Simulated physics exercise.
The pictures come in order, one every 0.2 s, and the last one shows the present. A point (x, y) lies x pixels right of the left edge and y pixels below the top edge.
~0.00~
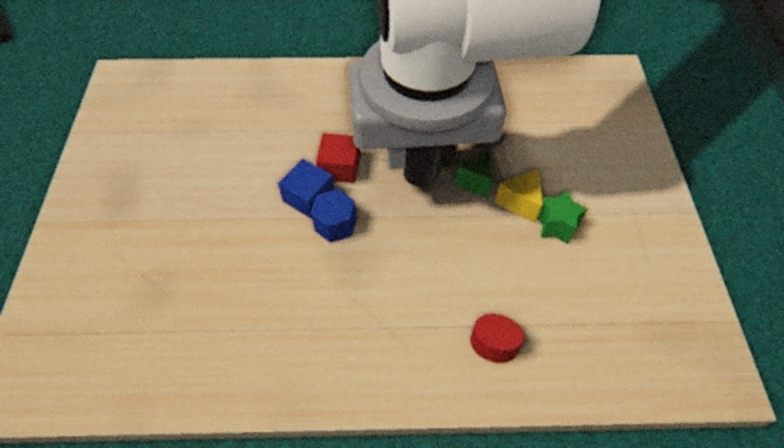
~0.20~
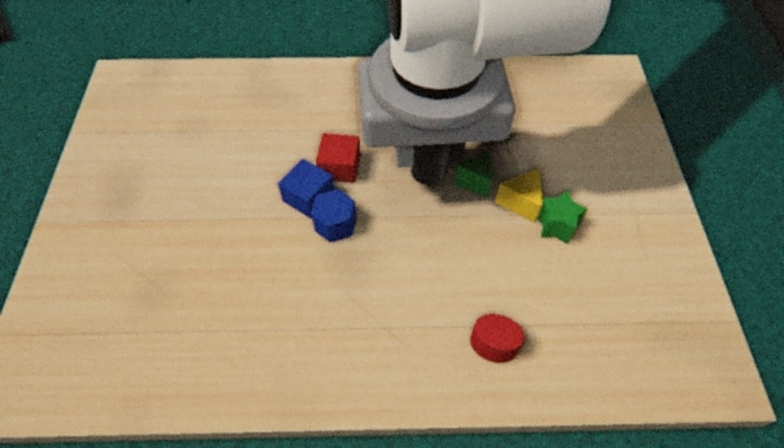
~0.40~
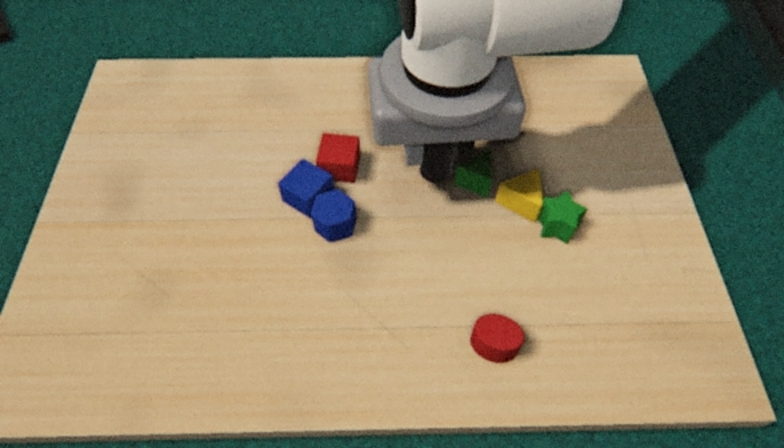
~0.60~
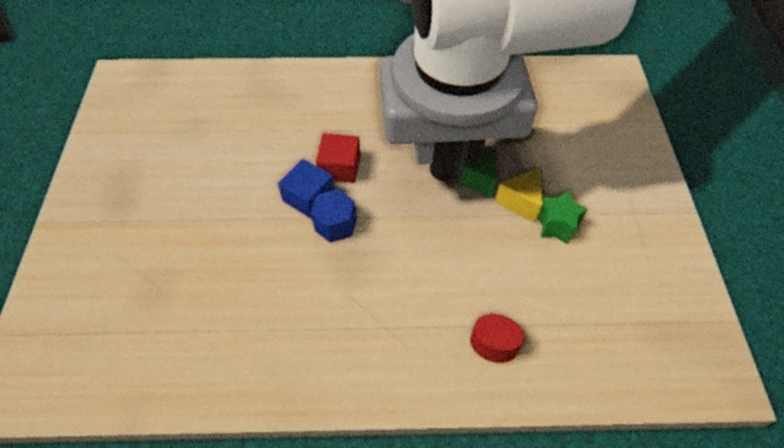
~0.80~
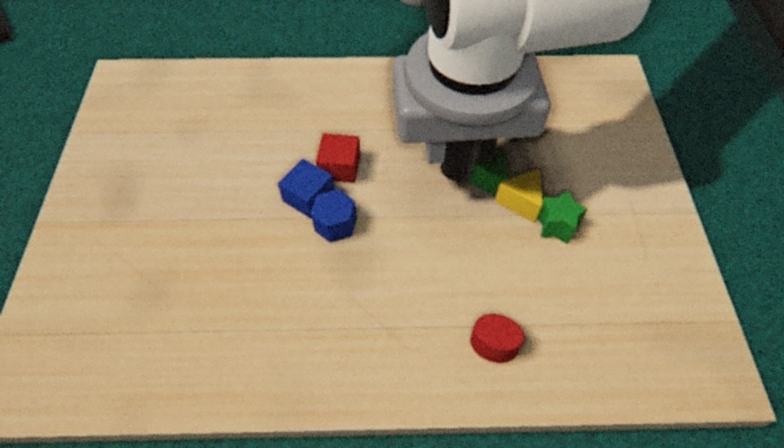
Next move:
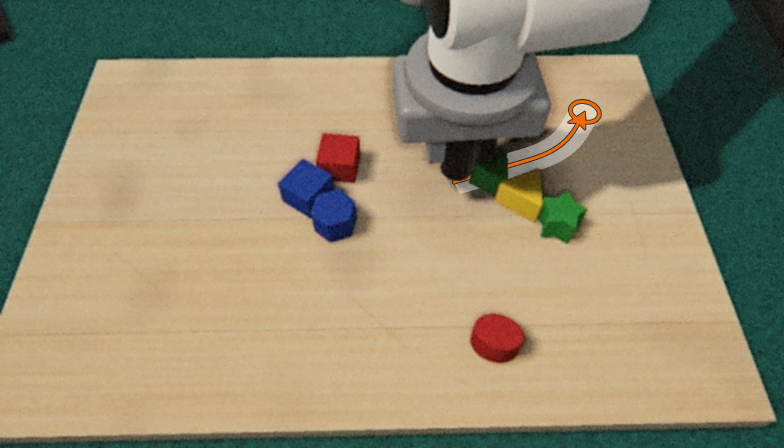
On the wooden board, a robot arm slides right and slightly nudges a green block.
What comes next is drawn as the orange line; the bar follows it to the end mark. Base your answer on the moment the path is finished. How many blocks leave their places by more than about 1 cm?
There will be one block that moves more than 1 cm.
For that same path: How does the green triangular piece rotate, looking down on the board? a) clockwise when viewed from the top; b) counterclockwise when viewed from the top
(a)
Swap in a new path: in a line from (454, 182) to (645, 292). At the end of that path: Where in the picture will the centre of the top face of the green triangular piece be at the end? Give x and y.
The answer is (520, 171).
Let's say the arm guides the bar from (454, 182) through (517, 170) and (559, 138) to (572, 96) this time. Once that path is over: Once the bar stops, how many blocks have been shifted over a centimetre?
Count: 1.
The drawn path runs from (454, 182) via (509, 166) and (559, 146), ending at (585, 112).
On the path given first. One third of the way, bar at (513, 152); green triangular piece at (552, 155), turned 25° clockwise.
Two thirds of the way, bar at (564, 132); green triangular piece at (573, 151), turned 115° clockwise.
At the end, bar at (591, 98); green triangular piece at (573, 151), turned 115° clockwise; yellow triangular piece not moved.
